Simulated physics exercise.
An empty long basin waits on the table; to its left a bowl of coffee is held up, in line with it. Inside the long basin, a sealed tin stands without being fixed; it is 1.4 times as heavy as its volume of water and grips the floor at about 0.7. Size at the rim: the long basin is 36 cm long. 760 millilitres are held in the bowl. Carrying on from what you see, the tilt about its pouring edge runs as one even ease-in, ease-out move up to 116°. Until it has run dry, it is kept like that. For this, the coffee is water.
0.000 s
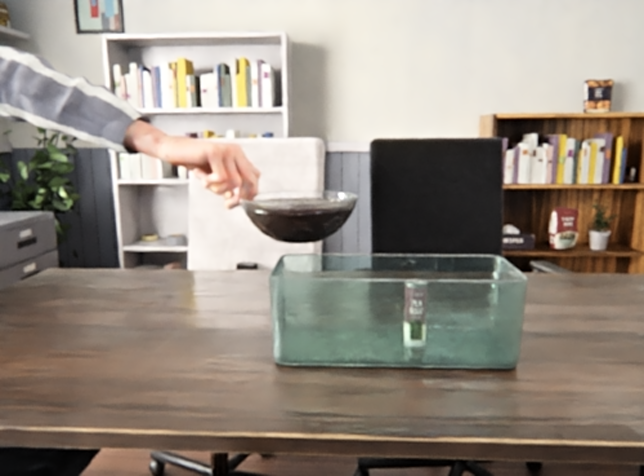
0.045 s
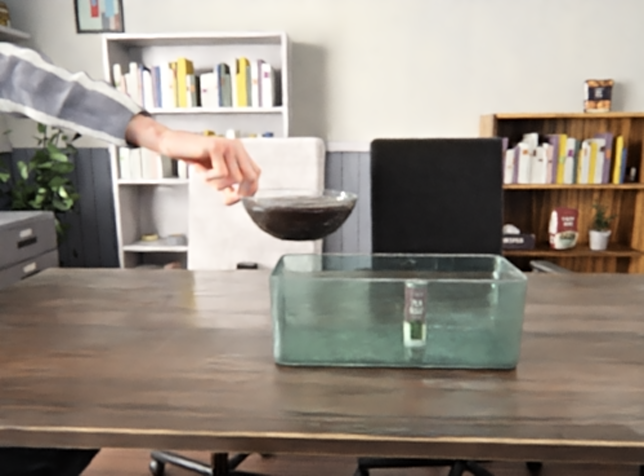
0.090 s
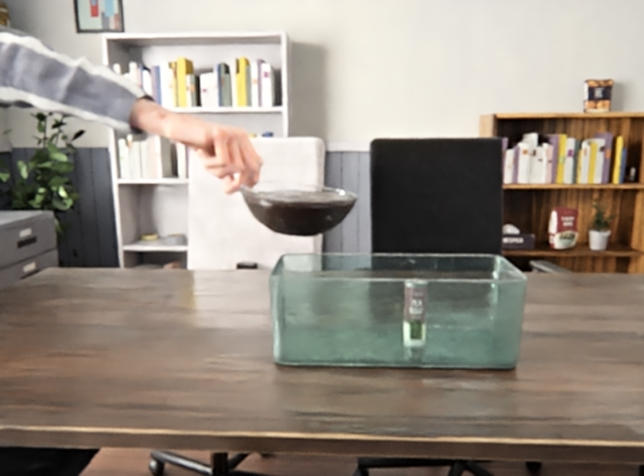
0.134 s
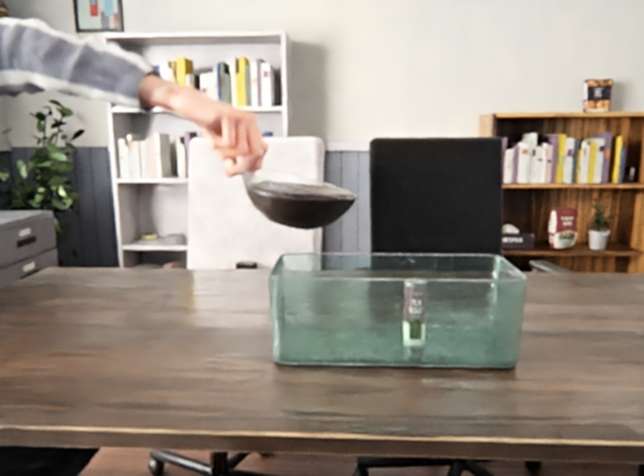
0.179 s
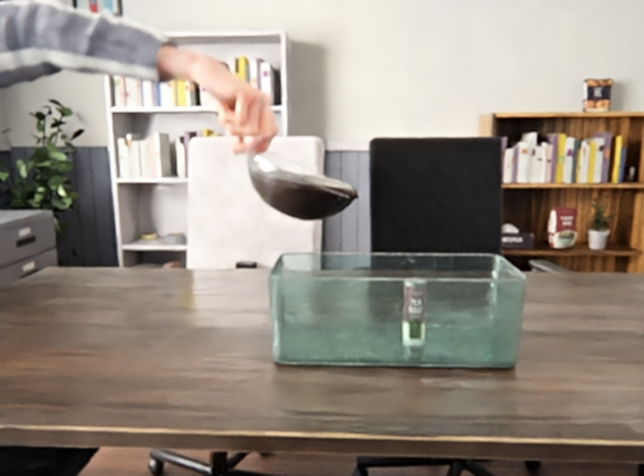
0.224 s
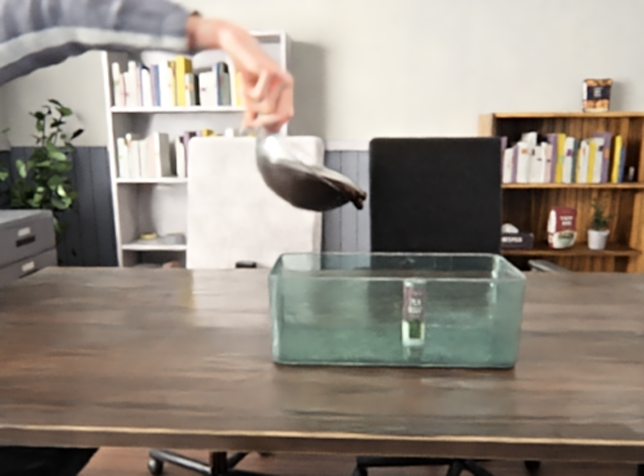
Glass bowl of dark liquid tilting rightward, gradually then steeply, as a hand lifts its left side above a clear basin.
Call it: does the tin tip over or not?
It does not.
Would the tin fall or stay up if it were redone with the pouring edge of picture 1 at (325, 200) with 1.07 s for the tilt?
It tumbles.
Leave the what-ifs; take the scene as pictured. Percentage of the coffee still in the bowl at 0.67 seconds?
Around 0 in a hundred.
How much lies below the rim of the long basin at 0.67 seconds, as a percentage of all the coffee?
Roughly 94 per cent.
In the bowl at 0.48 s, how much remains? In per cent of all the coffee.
Roughly 4 %.
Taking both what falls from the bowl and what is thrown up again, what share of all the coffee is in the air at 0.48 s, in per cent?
Roughly 66 %.
After 0.48 s the tilt is 108° and 4 per cent is still to pour; the tin stands where it began.
After 0.67 s the tilt is 116° and 0 per cent is still to pour; the tin stands where it began.
After 0.87 s the tilt is 116° and 0 per cent is still to pour; the tin stands where it began.
After 1.08 s the tilt is 116° and 0 per cent is still to pour; the tin stands where it began.
In the end the tin stands where it began.
